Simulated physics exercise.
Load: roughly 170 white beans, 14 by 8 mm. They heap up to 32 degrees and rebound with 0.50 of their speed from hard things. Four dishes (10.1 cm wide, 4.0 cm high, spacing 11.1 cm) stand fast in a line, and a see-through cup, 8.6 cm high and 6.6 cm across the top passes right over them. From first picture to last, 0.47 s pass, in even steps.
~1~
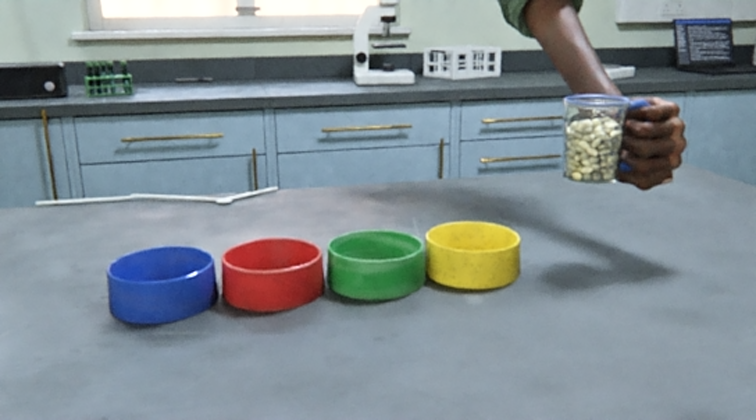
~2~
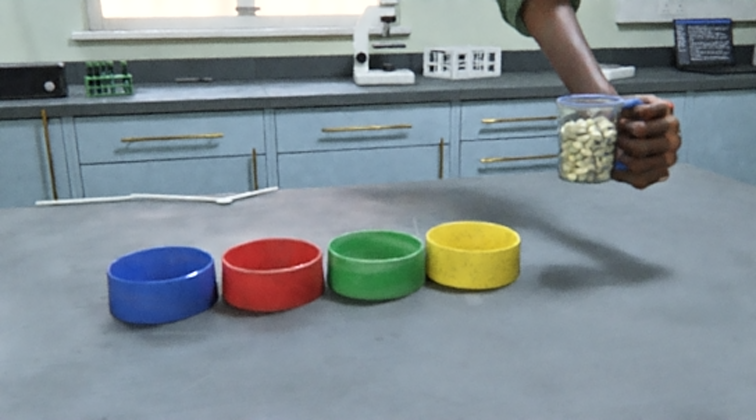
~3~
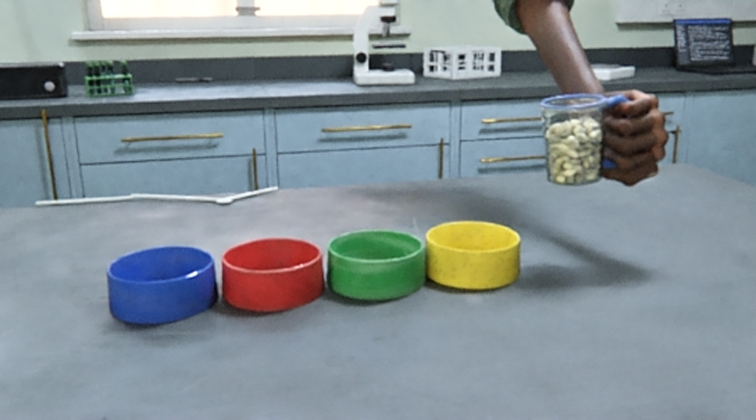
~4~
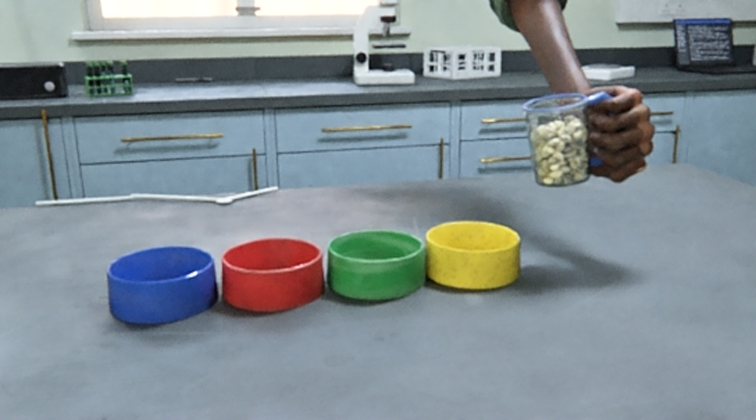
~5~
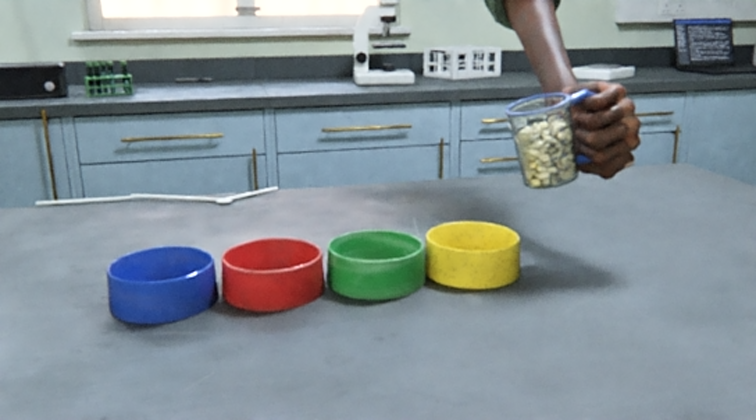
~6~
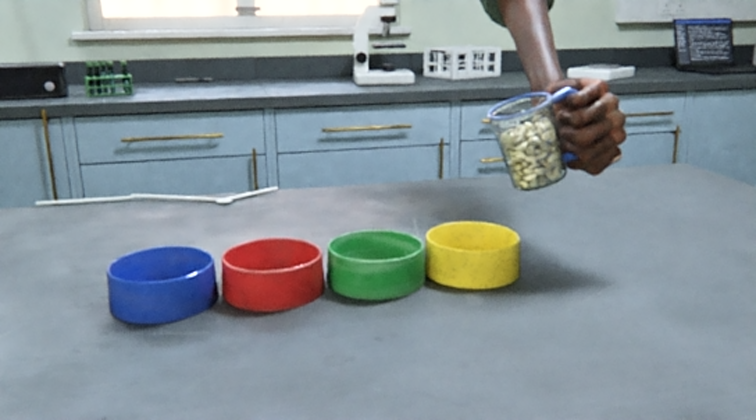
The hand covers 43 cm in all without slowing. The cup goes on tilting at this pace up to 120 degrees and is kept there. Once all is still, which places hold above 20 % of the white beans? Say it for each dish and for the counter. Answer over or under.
Red dish: Under; blue dish: Over; green dish: Under; yellow dish: Under; on the counter: Under.
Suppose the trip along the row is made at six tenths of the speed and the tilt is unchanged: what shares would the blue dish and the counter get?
Then: Blue 0, counter 0.
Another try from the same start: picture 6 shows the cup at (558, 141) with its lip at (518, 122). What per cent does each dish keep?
Red 0; blue 0; green 100; yellow 0.
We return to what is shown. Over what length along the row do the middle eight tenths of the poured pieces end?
Some 6 cm.
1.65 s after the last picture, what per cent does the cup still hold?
Roughly 100 per cent.
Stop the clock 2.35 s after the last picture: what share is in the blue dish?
Some 95 per cent.
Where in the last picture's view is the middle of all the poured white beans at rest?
Near (152, 286).
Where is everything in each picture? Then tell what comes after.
Cup at (593, 139), tilt 0 degrees, lip at (569, 102), moved 0.0 cm; middle of the pieces at (591, 150); yellow dish at (473, 237); green dish at (376, 245); red dish at (272, 254); blue dish at (161, 264), in the first frame.
Cup at (588, 139), tilt 2 degrees, lip at (562, 103), moved 0.7 cm; middle of the pieces at (586, 150), in the second frame.
Cup at (574, 140), tilt 6 degrees, lip at (545, 106), moved 2.4 cm; middle of the pieces at (573, 151), in the third frame.
Cup at (559, 141), tilt 10 degrees, lip at (527, 110), moved 4.2 cm; middle of the pieces at (559, 152), in the fourth frame.
Cup at (544, 142), tilt 15 degrees, lip at (509, 114), moved 5.9 cm; middle of the pieces at (545, 153), in the fifth frame.
Cup at (530, 143), tilt 19 degrees, lip at (492, 118), moved 7.7 cm; middle of the pieces at (531, 153); yellow dish at (473, 237); green dish at (376, 245); red dish at (272, 254); blue dish at (161, 264), in the sixth frame.
Then, 0.99 s after the last picture, tilt 66 degrees; cup holds 100 %.
Then, 1.65 s after the last picture, tilt 97 degrees; cup holds 100 %.
Then, 2.35 s after the last picture, tilt 120 degrees; cup holds 0 %, blue 95 %.
In the end, red 0 %, blue 95 %, green 0 %, yellow 0 %, counter 5 %.
